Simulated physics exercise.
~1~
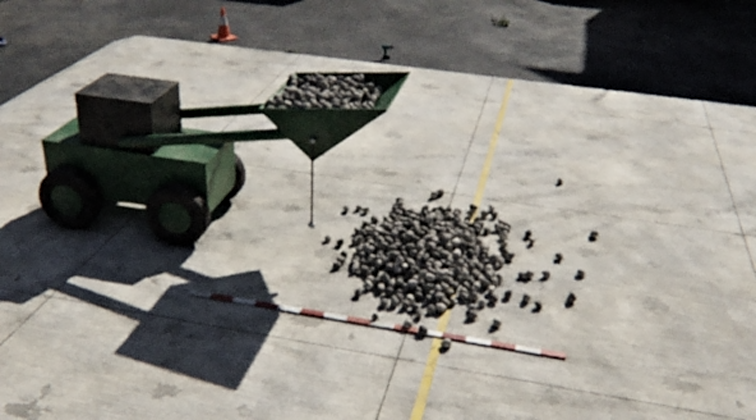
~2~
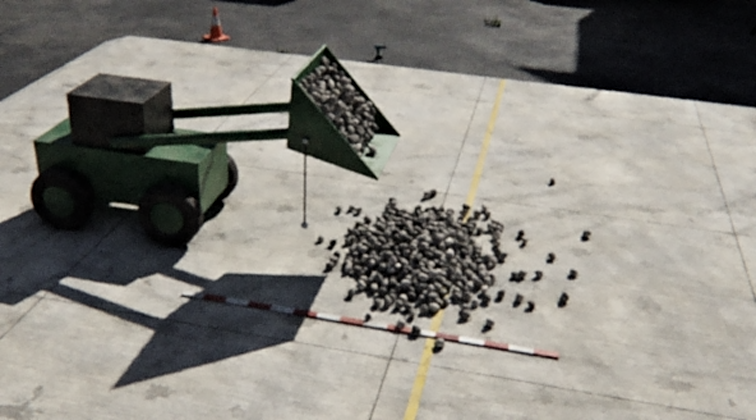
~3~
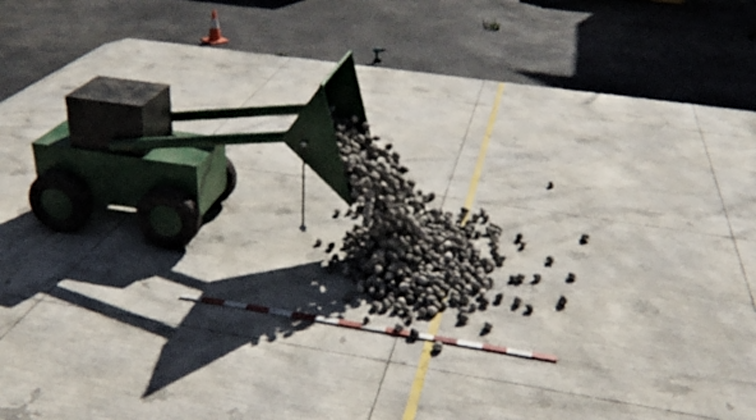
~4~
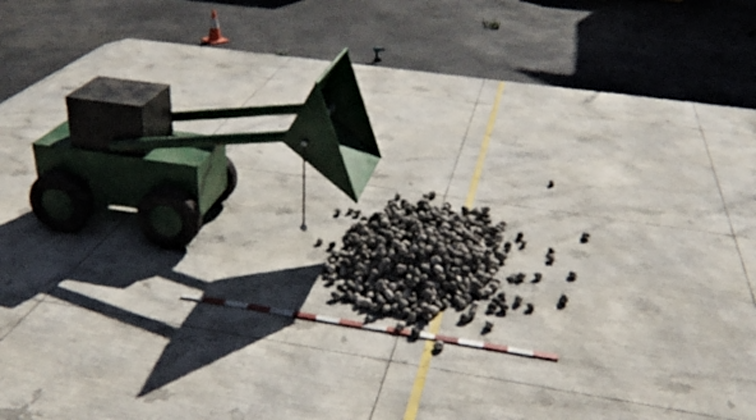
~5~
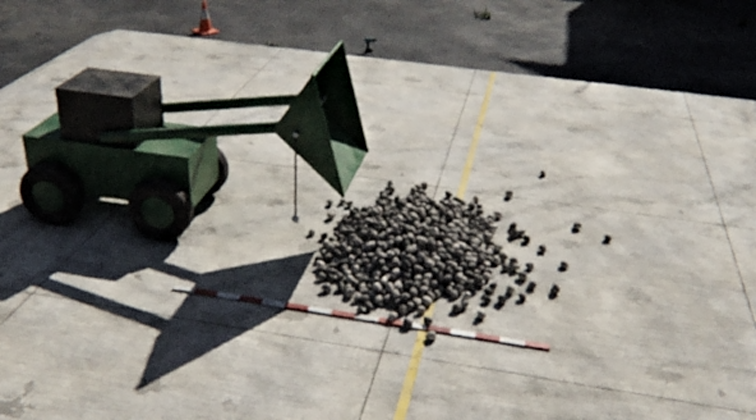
The video shows a green loader holding a raised bucket of grey stones beside an existing pile on sunlit concrete; the bucket tips forward and pours its stones onto the pile, ending empty and still tilted, with the enlarged heap spreading across a yellow line.
